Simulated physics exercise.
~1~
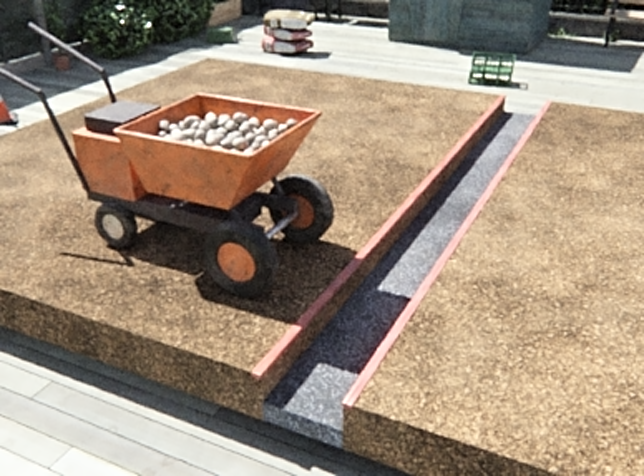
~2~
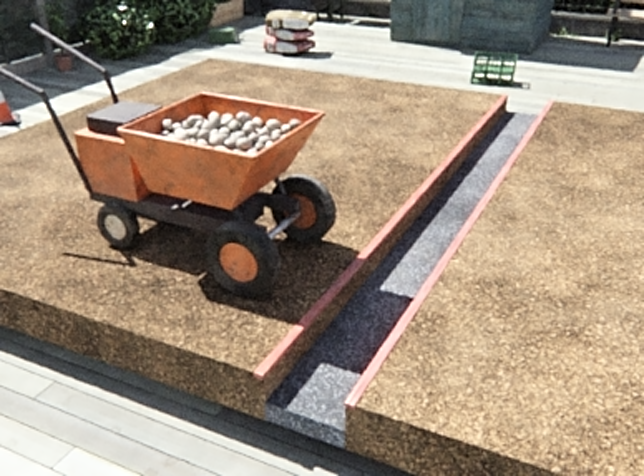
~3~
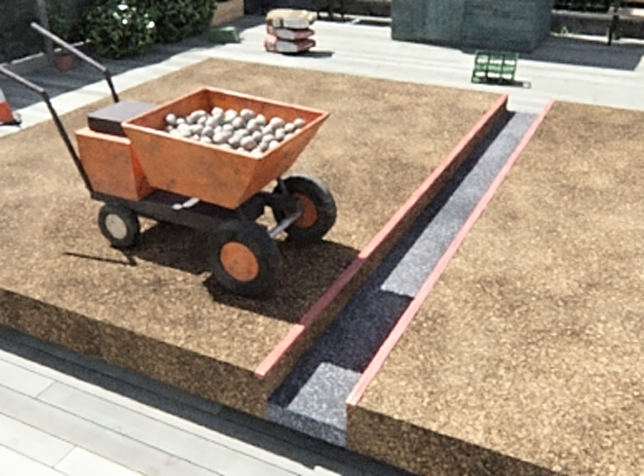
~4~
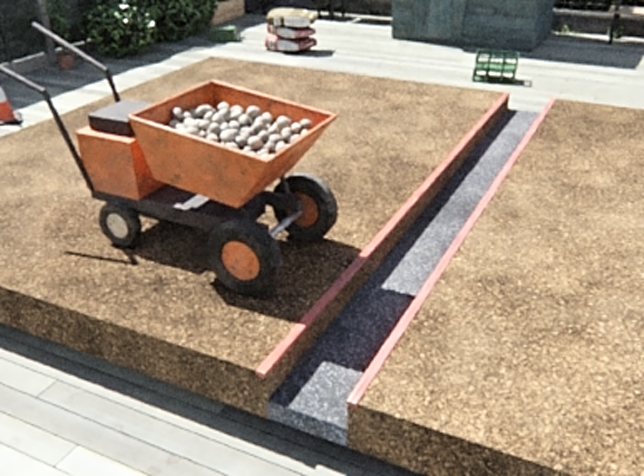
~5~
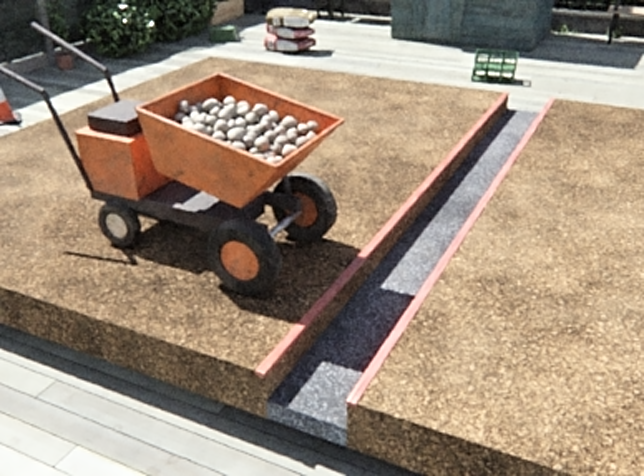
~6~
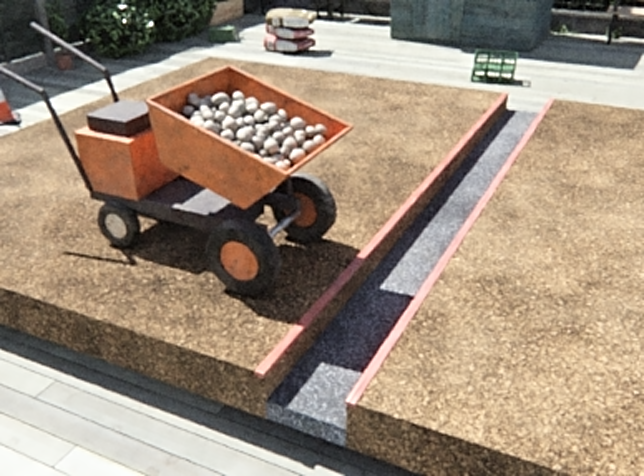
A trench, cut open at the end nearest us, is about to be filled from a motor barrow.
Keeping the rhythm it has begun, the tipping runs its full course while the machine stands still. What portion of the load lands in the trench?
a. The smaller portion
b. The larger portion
Answer: B.
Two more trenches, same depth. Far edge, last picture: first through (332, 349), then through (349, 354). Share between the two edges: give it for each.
I'd expect close to 10 in a hundred and then close to 30 in a hundred.
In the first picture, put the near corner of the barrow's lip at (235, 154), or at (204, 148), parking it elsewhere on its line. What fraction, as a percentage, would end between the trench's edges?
Approximately 80 per cent and 90 per cent, in that order.
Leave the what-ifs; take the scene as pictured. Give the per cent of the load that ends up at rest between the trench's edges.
Result: Some 65 % of the load.
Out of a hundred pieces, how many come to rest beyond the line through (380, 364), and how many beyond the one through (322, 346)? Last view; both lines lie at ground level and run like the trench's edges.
I'd put it near 30 in a hundred, then near 90 in a hundred.
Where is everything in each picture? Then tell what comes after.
The first frame shows lip of the skip near (251, 157), level; top of the load near (213, 137), river pebbles; first edge of the trench near (287, 338); far edge near (374, 364), the trench over half as wide as the skip, and shallow for its width.
The second frame shows lip of the skip near (254, 158), level; top of the load near (216, 136).
The third frame shows lip of the skip near (260, 159), tipped barely; top of the load near (209, 138).
The fourth frame shows lip of the skip near (268, 162), tipped a little; top of the load near (215, 134).
The fifth frame shows lip of the skip near (277, 167), tipped a little; top of the load near (212, 121).
The sixth frame shows lip of the skip near (287, 175), tipped clearly; top of the load near (221, 120); first edge of the trench near (291, 336); far edge near (377, 362).
Shortly afterwards, skip tipped steeply; the whole lot in the skip.
Next, skip tipped right over; the bulk in the skip; a little in or heaped over the trench; only a few beyond it; a little falling.
Some moments later, skip tipped right over; near a quarter in the skip; near half in or heaped over the trench; near a third beyond it.
In the end, skip tipped right over; near two thirds in or heaped over the trench; near a third beyond it.
